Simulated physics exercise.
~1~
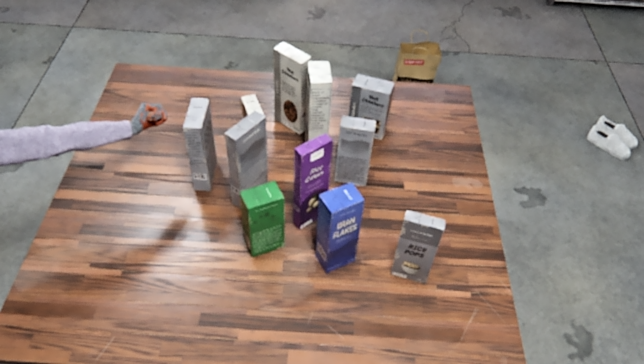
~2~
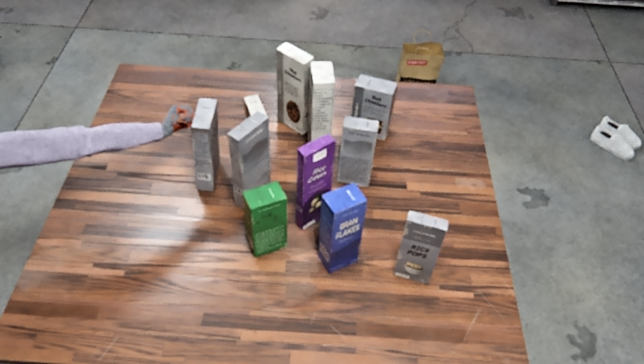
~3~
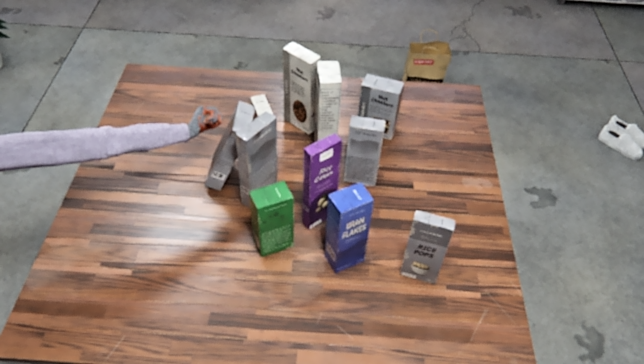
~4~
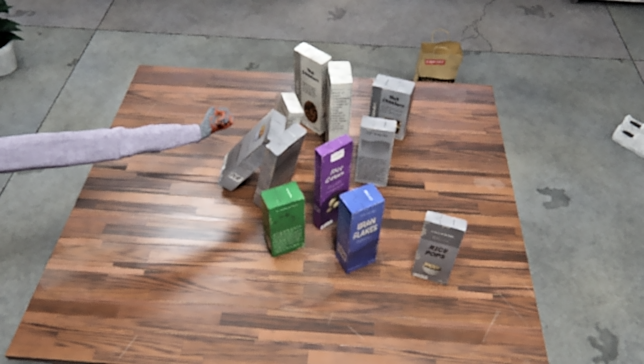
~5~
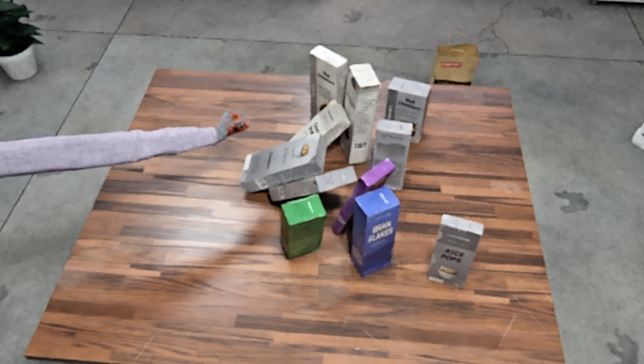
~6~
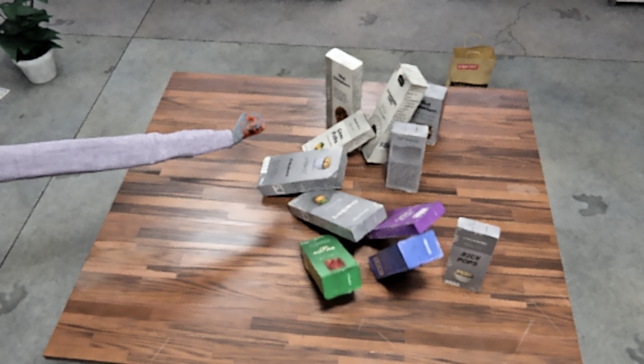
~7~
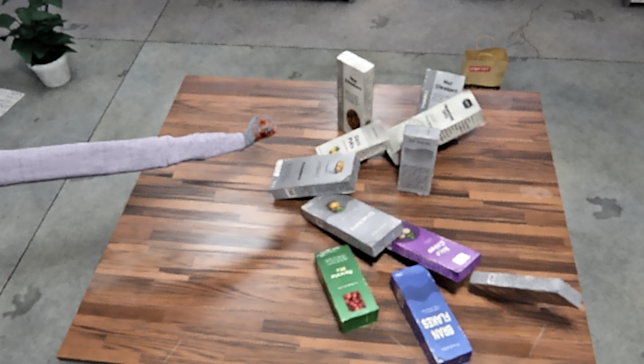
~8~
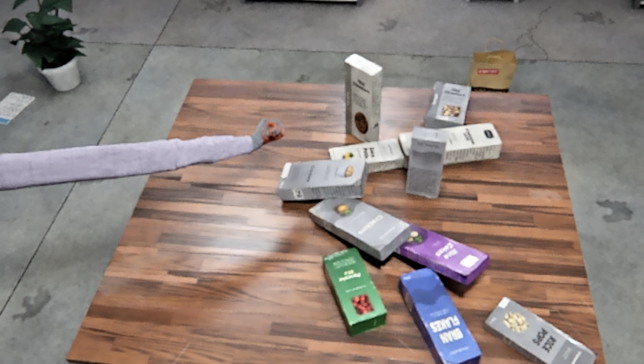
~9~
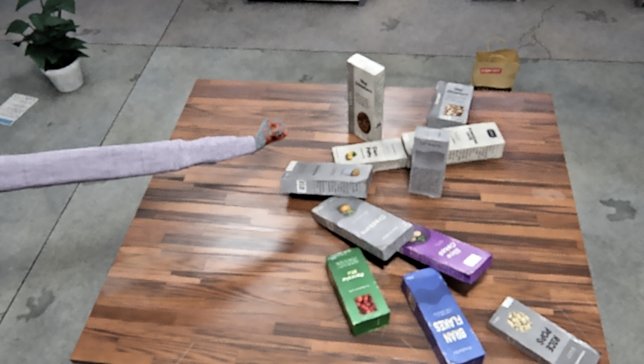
The clip opens on a wooden table crowded with upright cereal boxes, as a hand in a pale sleeve reaches in from the left. A finger tips the nearest gray box rightward into another gray one, then stops. The second box topples toward the green and purple boxes, while white boxes behind are knocked askew. Green, purple and blue go over in the spreading tumble, and the gray box at the right falls too. The view drifts left, revealing a potted plant. Most boxes end up toppled, blue and green lying flat, while a tall white one still stands at the back.
